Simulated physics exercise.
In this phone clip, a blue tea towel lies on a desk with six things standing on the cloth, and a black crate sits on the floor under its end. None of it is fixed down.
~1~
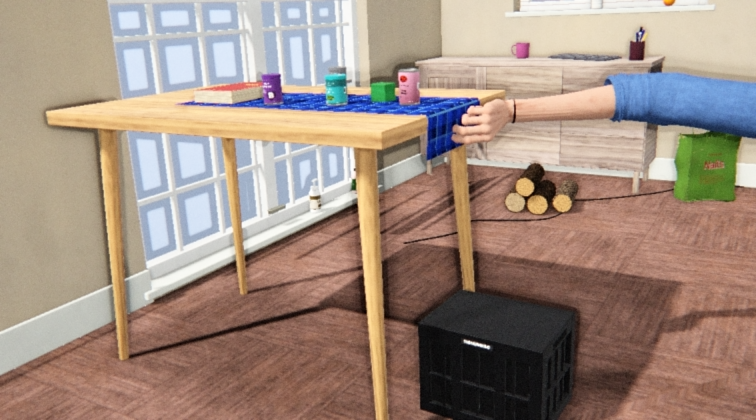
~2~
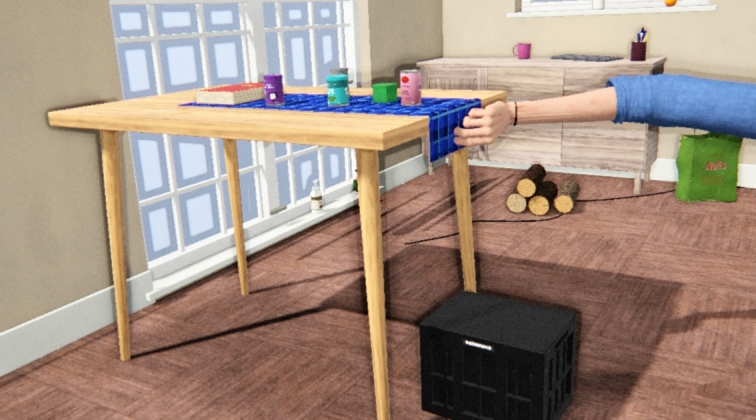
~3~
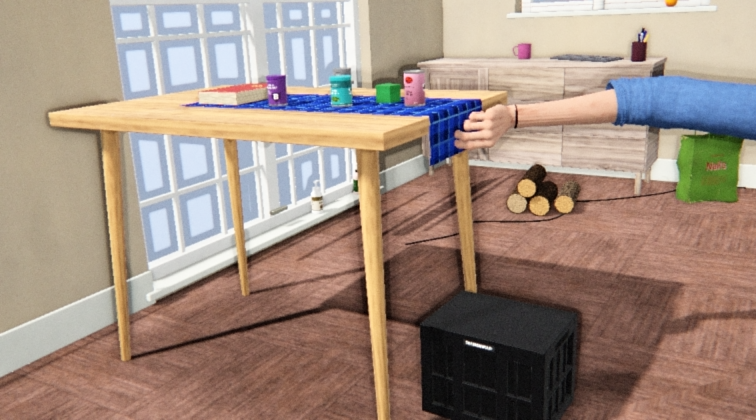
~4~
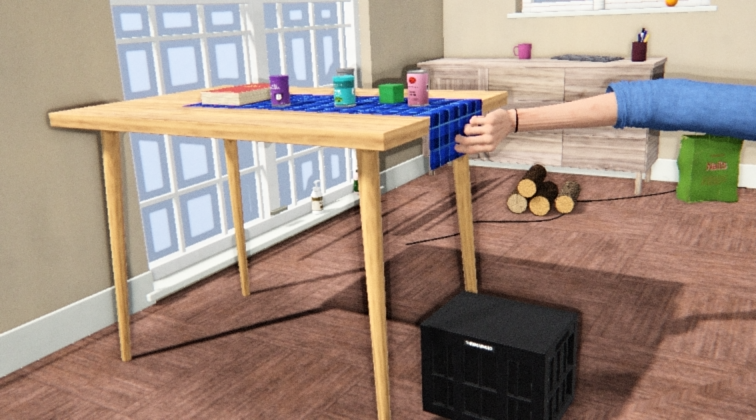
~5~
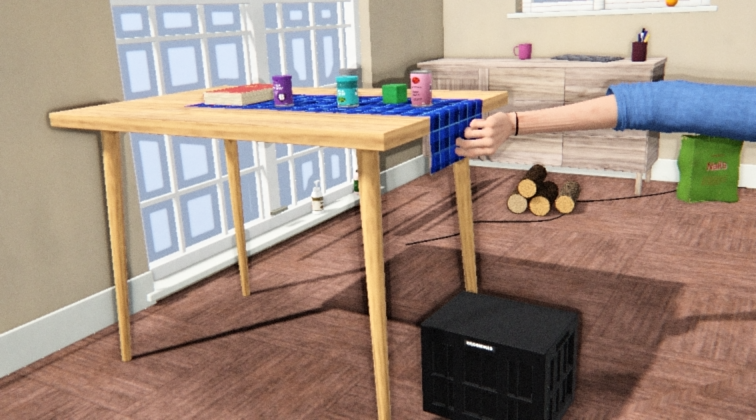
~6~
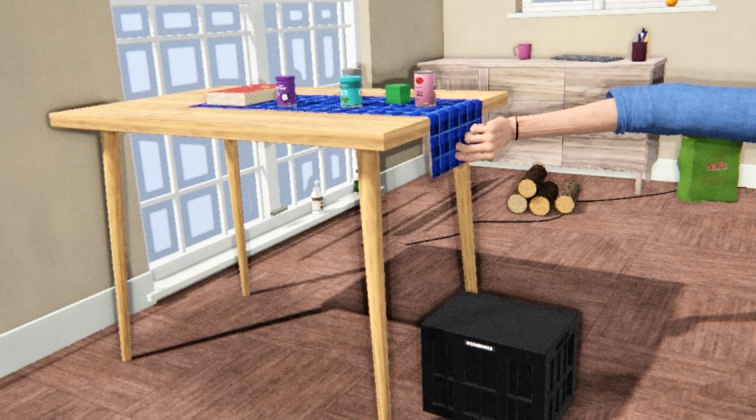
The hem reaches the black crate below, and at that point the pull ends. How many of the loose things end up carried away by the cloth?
The total lost is four.
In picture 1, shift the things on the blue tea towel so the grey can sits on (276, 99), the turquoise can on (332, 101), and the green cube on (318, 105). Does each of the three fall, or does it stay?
Here's what happens: The grey can remains aboard, the turquoise can leaves its perch, the green cube leaves its perch.
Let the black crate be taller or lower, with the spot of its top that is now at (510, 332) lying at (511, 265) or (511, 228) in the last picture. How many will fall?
If so, 2 and 1.
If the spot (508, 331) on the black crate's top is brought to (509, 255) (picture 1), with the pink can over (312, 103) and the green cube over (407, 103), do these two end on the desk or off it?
Pink can: Safe; green cube: Lost.
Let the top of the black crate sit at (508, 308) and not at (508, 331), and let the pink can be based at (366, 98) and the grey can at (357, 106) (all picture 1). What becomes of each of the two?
Result: Pink can gone, grey can gone.
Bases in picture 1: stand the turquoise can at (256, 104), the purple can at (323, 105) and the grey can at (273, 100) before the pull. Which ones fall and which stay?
Start with the turquoise can, which is kept; next the purple can, which is lost; last the grey can, which is kept.
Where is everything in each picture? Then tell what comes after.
In the first picture, hem (427, 160); pink can (409, 70); green cube (383, 83); turquoise can (335, 75); grey can (337, 67); purple can (271, 74); top of the crate (508, 331).
In the second picture, hem (430, 162); pink can (411, 71).
In the third picture, hem (430, 166); green cube (388, 85).
In the fourth picture, hem (431, 170); turquoise can (344, 77); top of the crate (510, 332).
In the fifth picture, hem (431, 174); grey can (348, 68).
In the sixth picture, hem (432, 179); pink can (425, 71); green cube (398, 85); turquoise can (350, 77); grey can (351, 69); purple can (285, 76).
Soon after, hem near (462, 232); pink can gone.
Then, hem near (464, 283); pink can, green cube and turquoise can gone.
Further on, hem on the crate; pink can, green cube, turquoise can and grey can gone.
At rest, hem on the crate; pink can, green cube, turquoise can and grey can gone. The count of fallen things is four.
